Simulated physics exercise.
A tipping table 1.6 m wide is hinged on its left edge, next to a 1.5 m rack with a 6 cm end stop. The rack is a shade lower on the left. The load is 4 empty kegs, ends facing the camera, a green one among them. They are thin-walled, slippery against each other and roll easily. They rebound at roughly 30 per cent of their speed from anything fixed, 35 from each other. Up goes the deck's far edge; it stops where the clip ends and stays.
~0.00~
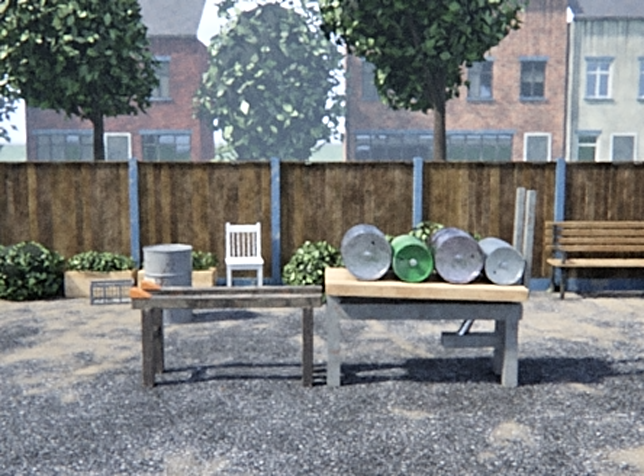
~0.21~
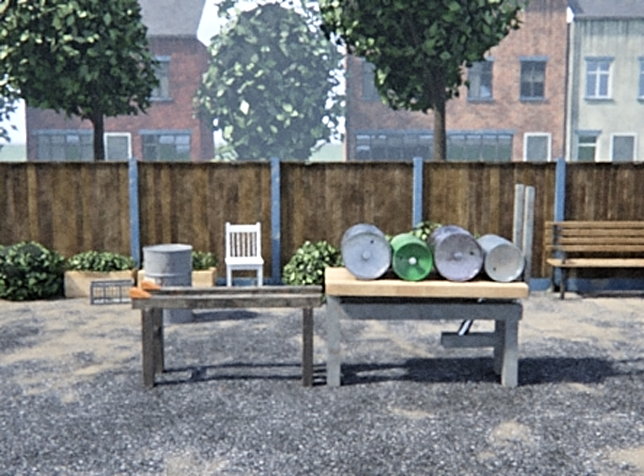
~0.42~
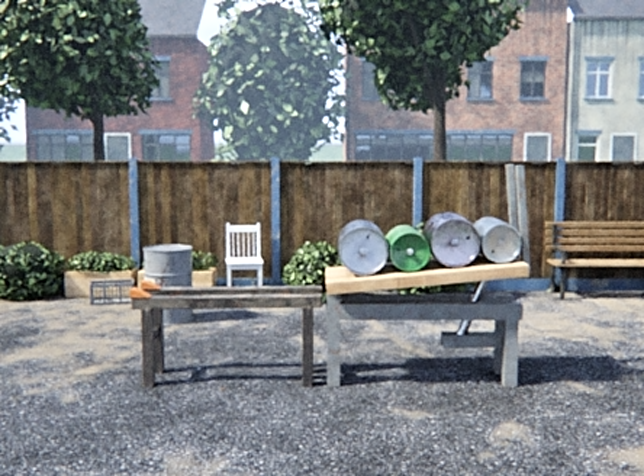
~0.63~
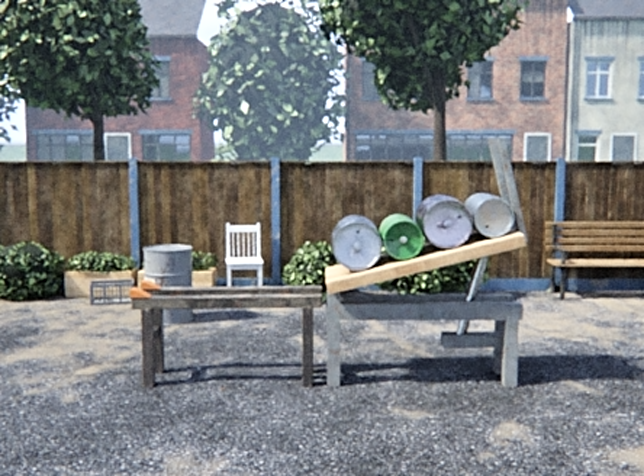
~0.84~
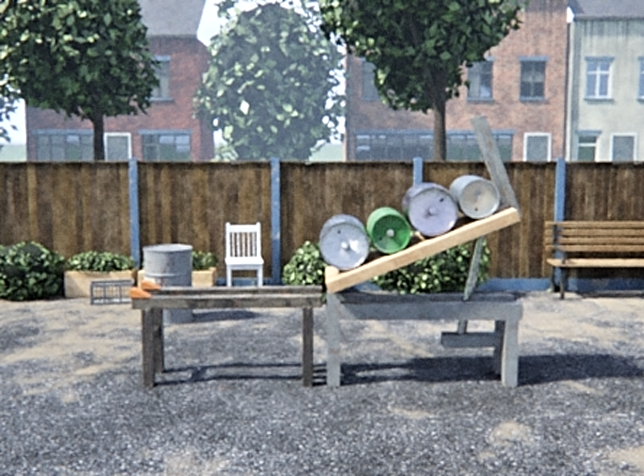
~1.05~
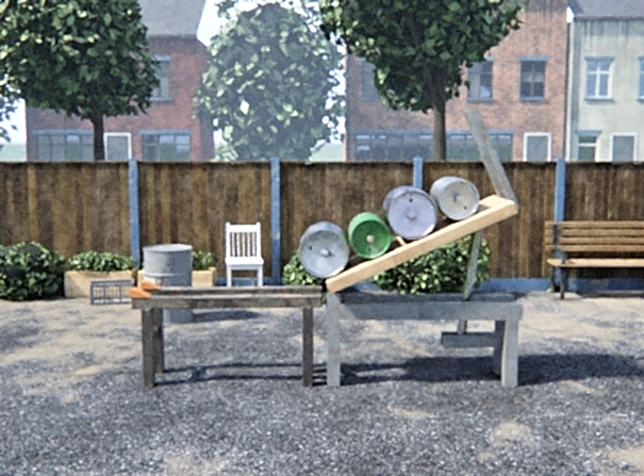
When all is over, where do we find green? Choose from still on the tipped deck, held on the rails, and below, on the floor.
The green keg finishes below, on the floor.
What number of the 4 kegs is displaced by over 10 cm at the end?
The count is 4.
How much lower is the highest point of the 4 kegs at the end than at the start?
Some 20 cm lower.
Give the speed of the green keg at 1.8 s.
About 1.5 m/s.
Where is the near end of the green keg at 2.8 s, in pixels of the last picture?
Around (109, 282).
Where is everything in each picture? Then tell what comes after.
In the first frame, green at (413, 263); deck tilted 2° back; stop top at (132, 292).
In the second frame, green at (413, 262); deck tilted 1° back.
In the third frame, green at (410, 252); deck tilted 5° to the rack.
In the fourth frame, green at (404, 240); deck tilted 14° to the rack.
In the fifth frame, green at (391, 234); deck tilted 21° to the rack.
In the sixth frame, green at (371, 239); deck tilted 24° to the rack.
After 1.8 s, green is on the rack, 95 cm from the rack's far end, rolling left; 0 past the stop so far.
After 2.8 s, green is over the stop and falling; 2 past the stop so far.
At rest (5.9 s), green is over the stop, on the ground; 3 past the stop so far.
